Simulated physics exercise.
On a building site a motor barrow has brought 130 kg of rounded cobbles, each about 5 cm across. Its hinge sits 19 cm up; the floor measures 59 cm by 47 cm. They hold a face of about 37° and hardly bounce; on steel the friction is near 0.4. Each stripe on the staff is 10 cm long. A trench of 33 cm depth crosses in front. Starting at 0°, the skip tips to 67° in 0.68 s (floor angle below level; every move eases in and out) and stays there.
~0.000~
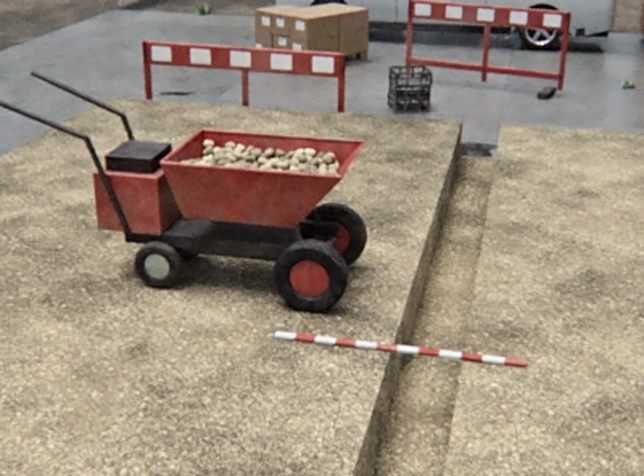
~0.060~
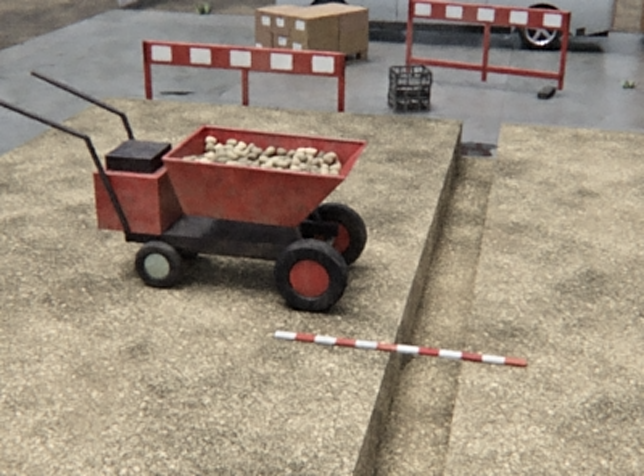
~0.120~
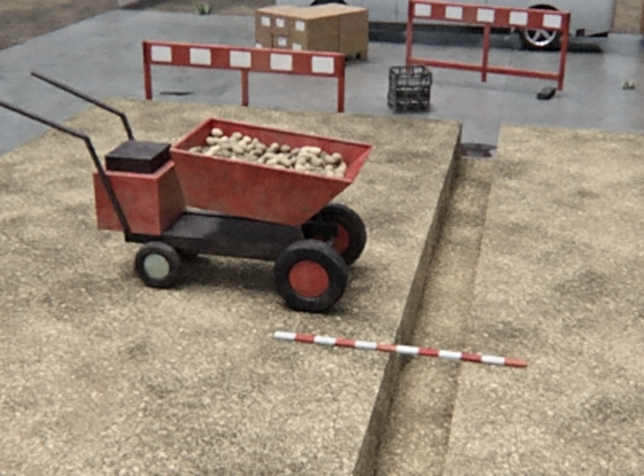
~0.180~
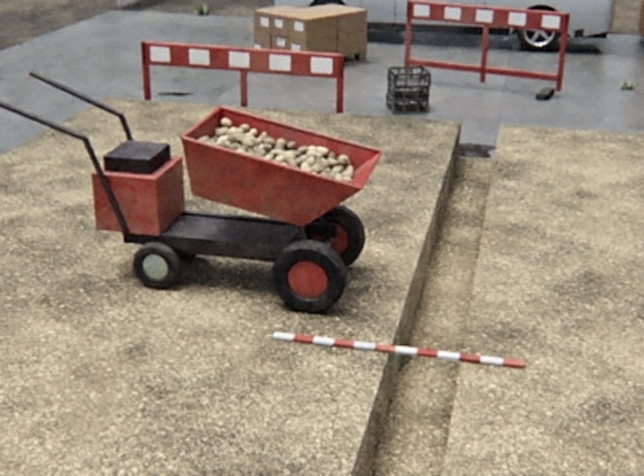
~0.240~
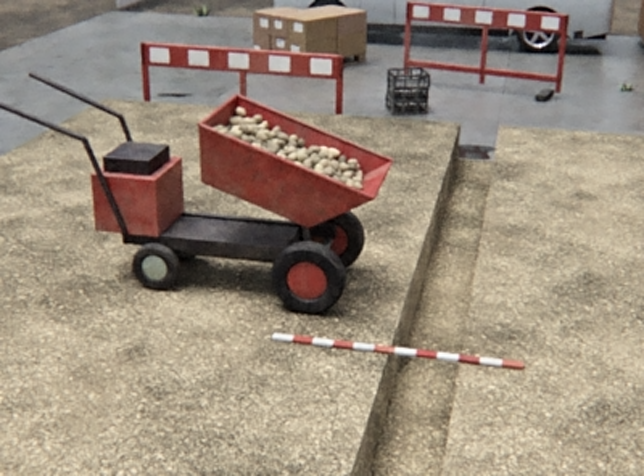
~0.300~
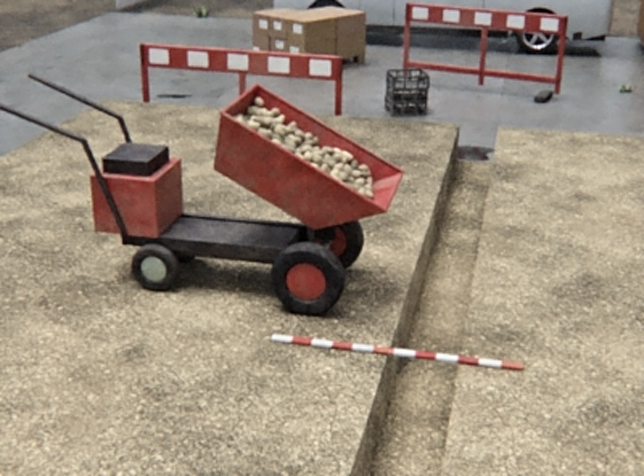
Red motor barrow standing beside a narrow trench, its skip of rounded cobbles slowly tilting forward to the right as the rear lifts.
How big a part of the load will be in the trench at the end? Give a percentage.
Some 47 per cent of it.
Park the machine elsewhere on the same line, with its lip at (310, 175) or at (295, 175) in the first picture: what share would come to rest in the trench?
First some 80, then 90 per cent.
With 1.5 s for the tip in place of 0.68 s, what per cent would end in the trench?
In that case some 70 per cent.
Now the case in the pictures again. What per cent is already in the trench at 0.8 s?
Some 15 per cent.
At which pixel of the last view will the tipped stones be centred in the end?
Near (483, 303).
After 0.5 s the floor is at 57°; 100 % in the skip; the foremost stones are at (402, 233).
After 0.8 s the floor is at 67°; 78 % in the skip, 16 % in the trench, 6 % past the trench; the foremost stones are at (487, 308).
After 1.1 s the floor is at 67°; 25 % in the skip, 23 % in the trench, 52 % past the trench; the foremost stones are at (644, 342).
After 3.1 s the floor is at 67°; 0 % in the skip, 47 % in the trench, 53 % past the trench; the foremost stones are past the picture's edge.
